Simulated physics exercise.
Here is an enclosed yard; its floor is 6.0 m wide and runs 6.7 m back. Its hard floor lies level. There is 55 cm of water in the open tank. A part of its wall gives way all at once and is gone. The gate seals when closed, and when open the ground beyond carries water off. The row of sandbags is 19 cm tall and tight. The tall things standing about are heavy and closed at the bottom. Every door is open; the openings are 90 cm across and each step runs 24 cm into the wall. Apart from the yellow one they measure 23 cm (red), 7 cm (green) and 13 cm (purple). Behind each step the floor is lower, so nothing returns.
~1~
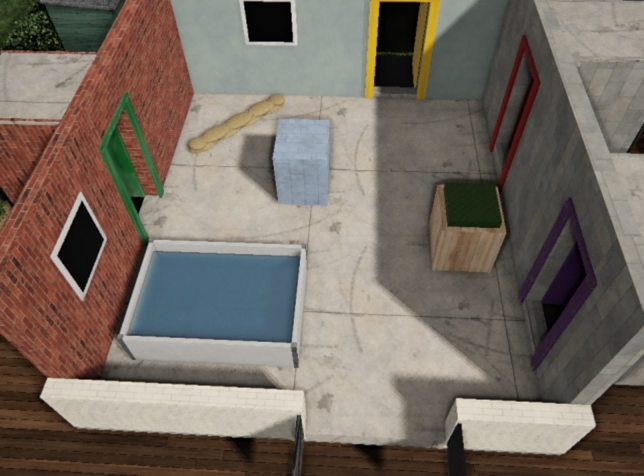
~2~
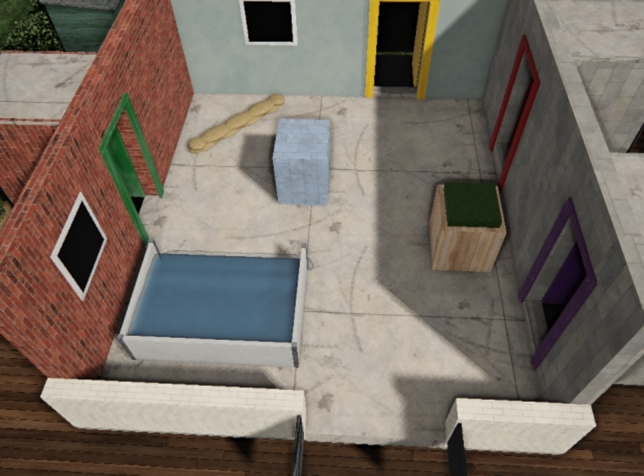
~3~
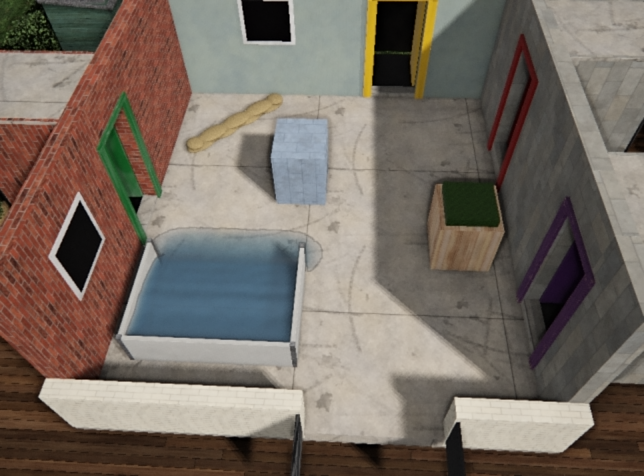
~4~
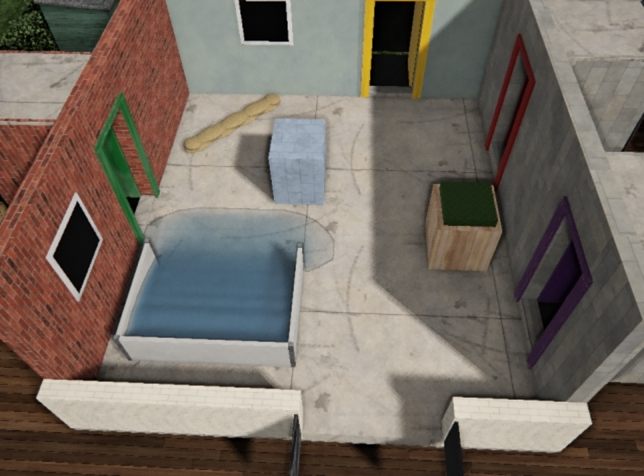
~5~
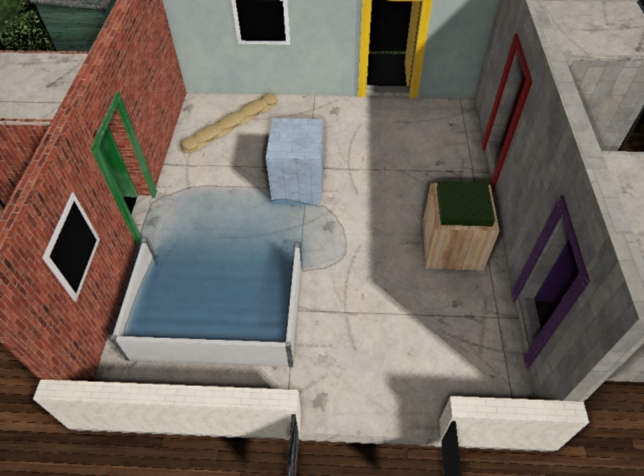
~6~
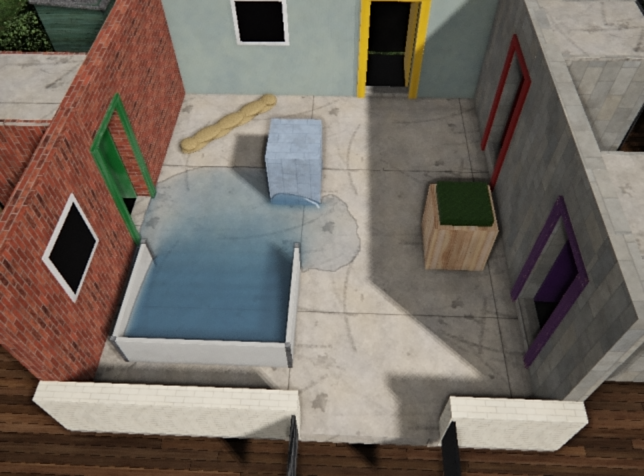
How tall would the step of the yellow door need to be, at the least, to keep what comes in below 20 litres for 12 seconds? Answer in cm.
At least 6 cm or so.
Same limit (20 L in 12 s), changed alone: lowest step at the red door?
Roughly 8.5 cm at red.
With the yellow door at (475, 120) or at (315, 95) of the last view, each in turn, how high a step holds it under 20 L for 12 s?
About 14.5 and 17 cm.
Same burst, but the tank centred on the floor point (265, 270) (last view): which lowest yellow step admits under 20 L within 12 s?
Some 7.0 cm.
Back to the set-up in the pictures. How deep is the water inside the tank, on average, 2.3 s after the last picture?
Some 10 cm.
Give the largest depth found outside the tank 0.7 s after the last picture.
Up to some 32 cm.
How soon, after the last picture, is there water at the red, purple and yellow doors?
Red 1.8 s, purple 4.0 s, yellow 1.6 s.
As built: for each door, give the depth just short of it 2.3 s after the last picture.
Depths in cm: Red 9, green 9, purple 0, yellow 8.
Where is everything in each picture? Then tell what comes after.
The open tank at (218, 292) is whole and still, 55 cm deep; the yellow door at (399, 55) is dry, in the first frame.
The front is at a hidden place, 0.2 m from the gap on the far side; 0.4 m2 of floor is wet, 55 cm left at the back, in the second frame.
Water pours out on the far side and has run 0.7 m, to (226, 232); about 11 cm deep outside, 55 cm at the back, in the third frame.
Water pours out on the far side and has run 1.2 m, to (193, 212); about 9 cm deep outside, 51 cm at the back, in the fourth frame.
Water pours out on the far side and has run 1.7 m, to (210, 189); about 8 cm deep outside, 46 cm at the back, in the fifth frame.
Water pours out on the far side and has run 2.2 m, to (204, 170); about 7 cm deep outside, 47 cm at the back; the yellow door at (391, 54), 5.2 m from the gap, is still 3.1 m from the nearest water, in the sixth frame.
Then, 0.7 s after the last picture water covers 30 % of the floor, deepest (32 cm) near (283, 215); it has not reached the yellow door.
Then, 2.3 s after the last picture water covers 60 % of the floor, deepest (24 cm) near (262, 101); 8 cm at the yellow door, 0 litres in over its 9 cm step.
Then, 11.3 s after the last picture water covers 95 % of the floor, deepest (8 cm) near (463, 99); 5 cm at the yellow door, 1 litre in over its 9 cm step.
At the yellow door as built, the water peaked near 10 cm, 7.1 s after the last picture.
Run again over the same 12 s with other heights there, 41 litres in over 4.5 cm, 13 litres over 6.5 cm. The limit of 20 litres is kept from about 6 cm up.
